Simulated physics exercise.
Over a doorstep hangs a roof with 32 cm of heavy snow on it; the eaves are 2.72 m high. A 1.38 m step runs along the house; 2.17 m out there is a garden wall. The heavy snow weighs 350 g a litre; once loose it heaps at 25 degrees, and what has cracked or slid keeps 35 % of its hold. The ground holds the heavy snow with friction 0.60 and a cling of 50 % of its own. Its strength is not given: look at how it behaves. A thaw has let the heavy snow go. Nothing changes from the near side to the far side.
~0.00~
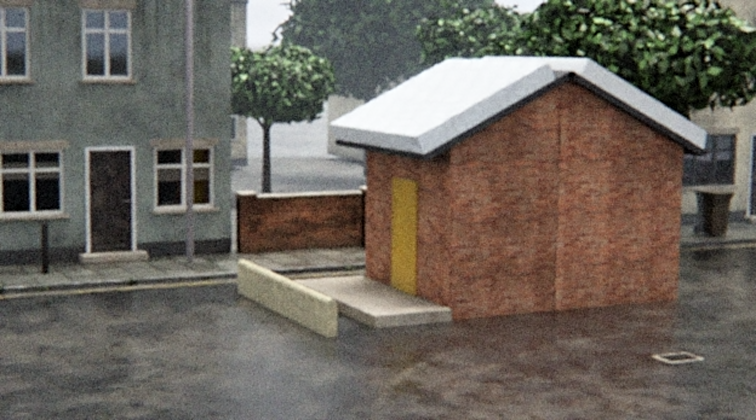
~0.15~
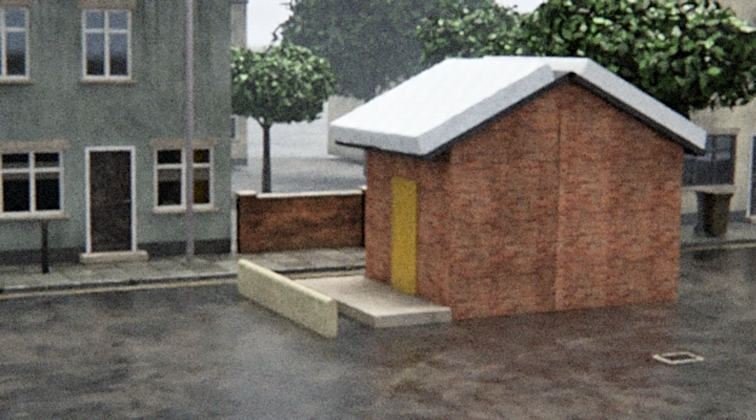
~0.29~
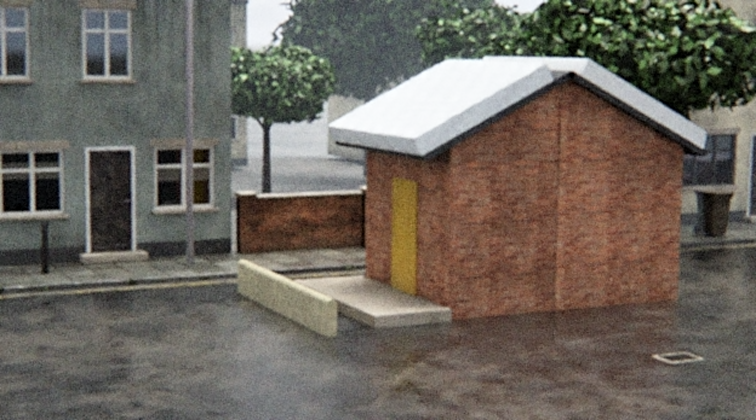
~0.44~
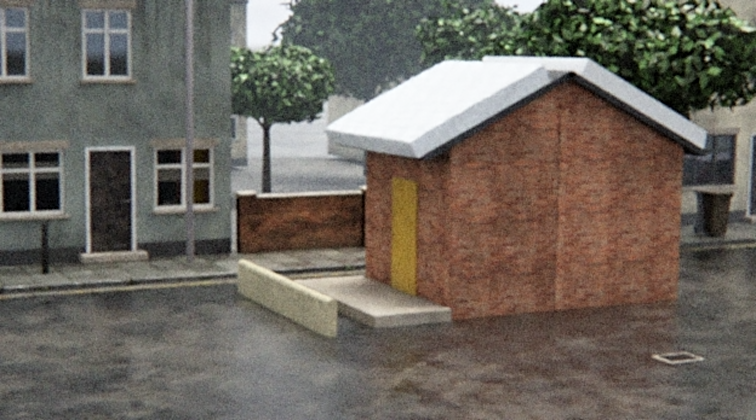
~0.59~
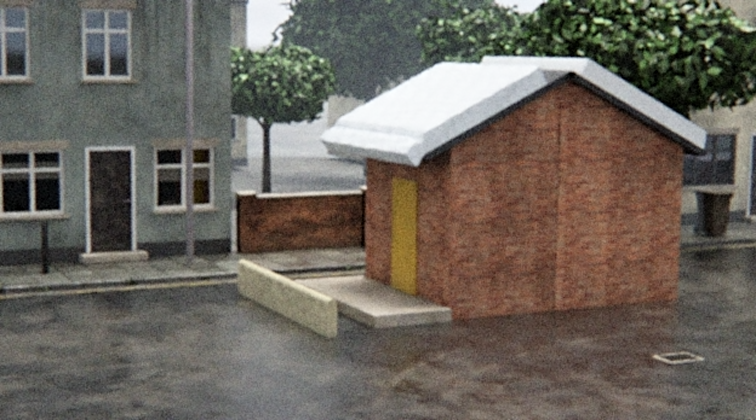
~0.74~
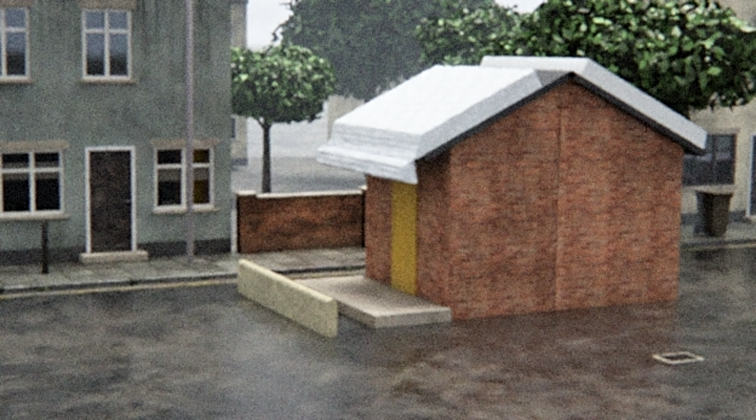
A thick slab of white snow covers the roof of a small red-brick building with a yellow door, seen from slightly above across a wet, dark street. A pale step and low cream wall sit before the door, with a grey-green house at left and leafy trees behind. The snow creeps down the left slope, then cracks and bends over the eaves, while the camera stays still.
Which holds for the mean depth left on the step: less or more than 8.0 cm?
The result is more than 8.0 cm.
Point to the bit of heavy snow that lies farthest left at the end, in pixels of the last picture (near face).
Around (213, 342).
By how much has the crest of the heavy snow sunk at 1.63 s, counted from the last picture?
Roughly 0.5 m.
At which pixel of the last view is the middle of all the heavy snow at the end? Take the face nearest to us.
Around (356, 311).
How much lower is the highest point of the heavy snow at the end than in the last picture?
Roughly 3.4 m.
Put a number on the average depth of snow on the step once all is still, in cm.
About 19 cm.
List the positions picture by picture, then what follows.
The first picture shows front end of the heavy snow at (418, 136), 2 % of it past the eaves, in one piece.
The second picture shows front end of the heavy snow at (417, 136), its middle shifted 1.2 cm, 2 % of it past the eaves, in one piece.
The third picture shows front end of the heavy snow at (415, 138), its middle shifted 4.7 cm, 4 % of it past the eaves, in one piece.
The fourth picture shows front end of the heavy snow at (411, 144), its middle shifted 11 cm, 6 % of it past the eaves, in one piece.
The fifth picture shows front end of the heavy snow at (406, 154), its middle shifted 20 cm, 9 % of it past the eaves, cracking.
The sixth picture shows front end of the heavy snow at (401, 176), its middle shifted 32 cm, 13 % of it past the eaves, cracking.
By 1.15 s, 85 % of the snow is still up on the roof and 15 % is falling or down.
By 1.63 s, 62 % of the snow is still up on the roof and 38 % is falling or down.
By 2.12 s, 27 % of the snow is still up on the roof and 73 % is falling or down.
By 2.60 s, none of the snow is still up on the roof and all is falling or down.
By 3.60 s, at the end, none of the snow is still up on the roof and the snow on the step is 19 cm deep on average.
